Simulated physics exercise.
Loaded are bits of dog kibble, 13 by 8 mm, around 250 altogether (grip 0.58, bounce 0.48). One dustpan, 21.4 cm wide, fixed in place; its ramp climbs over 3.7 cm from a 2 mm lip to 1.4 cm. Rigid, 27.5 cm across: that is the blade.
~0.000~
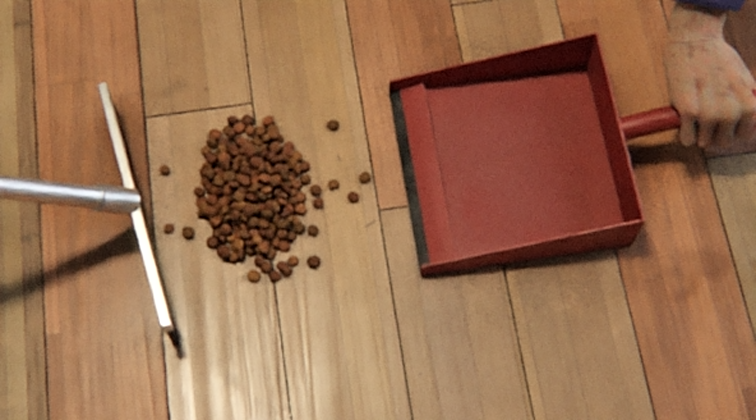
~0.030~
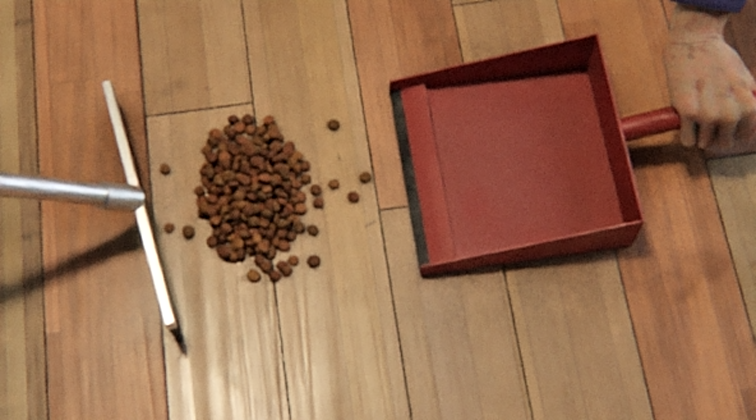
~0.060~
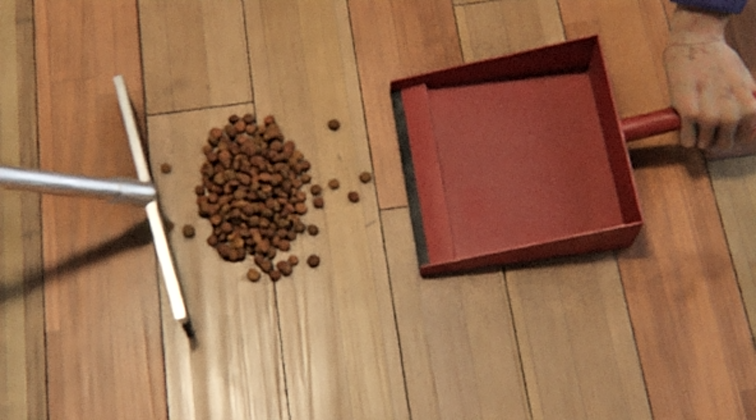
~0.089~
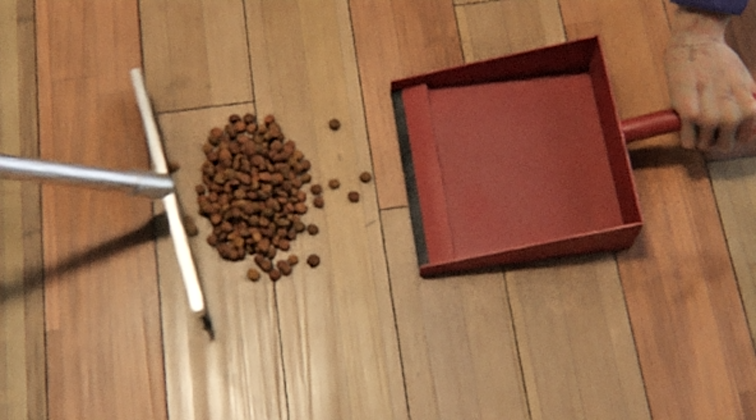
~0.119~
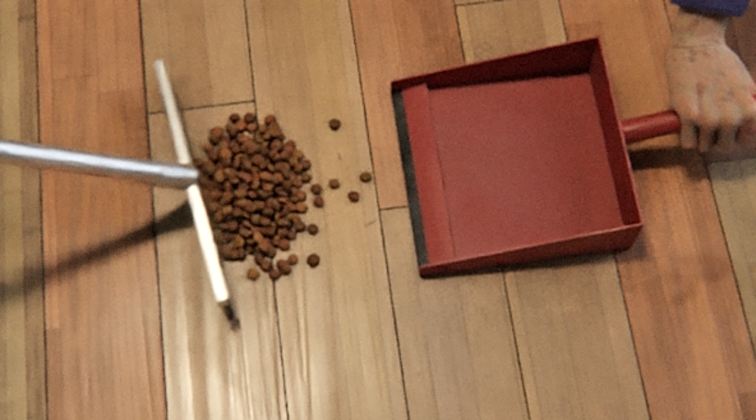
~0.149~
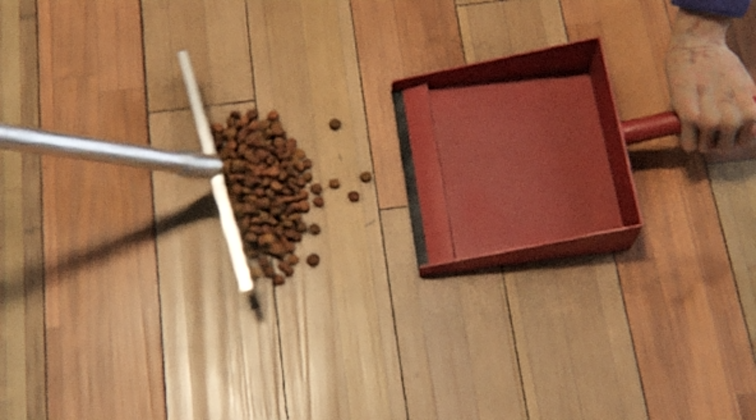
On a wooden plank floor, a hand at the right holds a red dustpan still, its open side facing a heap of brown dog kibble. A pale blade on a metal pole slides rightward from the left, meets a few stray bits, then presses into the heap, pushing its left side inward.
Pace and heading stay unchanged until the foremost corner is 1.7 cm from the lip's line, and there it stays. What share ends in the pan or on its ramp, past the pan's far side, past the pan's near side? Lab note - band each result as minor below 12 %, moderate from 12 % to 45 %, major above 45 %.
Pan: My money's on a medium-sized share; far side: My money's on a medium-sized share; near side: My money's on a low share.
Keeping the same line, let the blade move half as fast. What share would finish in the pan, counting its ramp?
It would come to roughly 30 percent.
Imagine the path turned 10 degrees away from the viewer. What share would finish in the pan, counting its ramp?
It comes to roughly 35 in a hundred.
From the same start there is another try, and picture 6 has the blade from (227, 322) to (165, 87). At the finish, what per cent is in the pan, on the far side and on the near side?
Per cent by place - pan 20, far side 5, near side 0.
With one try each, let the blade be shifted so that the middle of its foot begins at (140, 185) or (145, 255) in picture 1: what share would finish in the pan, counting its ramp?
Estimates: 40 percent and 30 percent.
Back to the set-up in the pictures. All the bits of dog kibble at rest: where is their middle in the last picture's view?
Centre at rest: Approx. (401, 139) px.
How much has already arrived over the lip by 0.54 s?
I'd put it near 40 per cent at that point.
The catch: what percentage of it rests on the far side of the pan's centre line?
Share: Approx. 60 %.
After 0.26 s, middle of the blade 10 cm from the lip; 0 % over the lip, far side 10 %, near side 0 %.
After 0.33 s, middle of the blade 5 cm from the lip; 5 % over the lip, far side 15 %, near side 0 %.
After 0.54 s, middle of the blade 4 cm from the lip; 40 % over the lip, far side 20 %, near side 0 %.
By 1.1 s all is still; pan 40 %, far side 20 %, near side 0 %, in front of the lip or behind the blade 40 %.
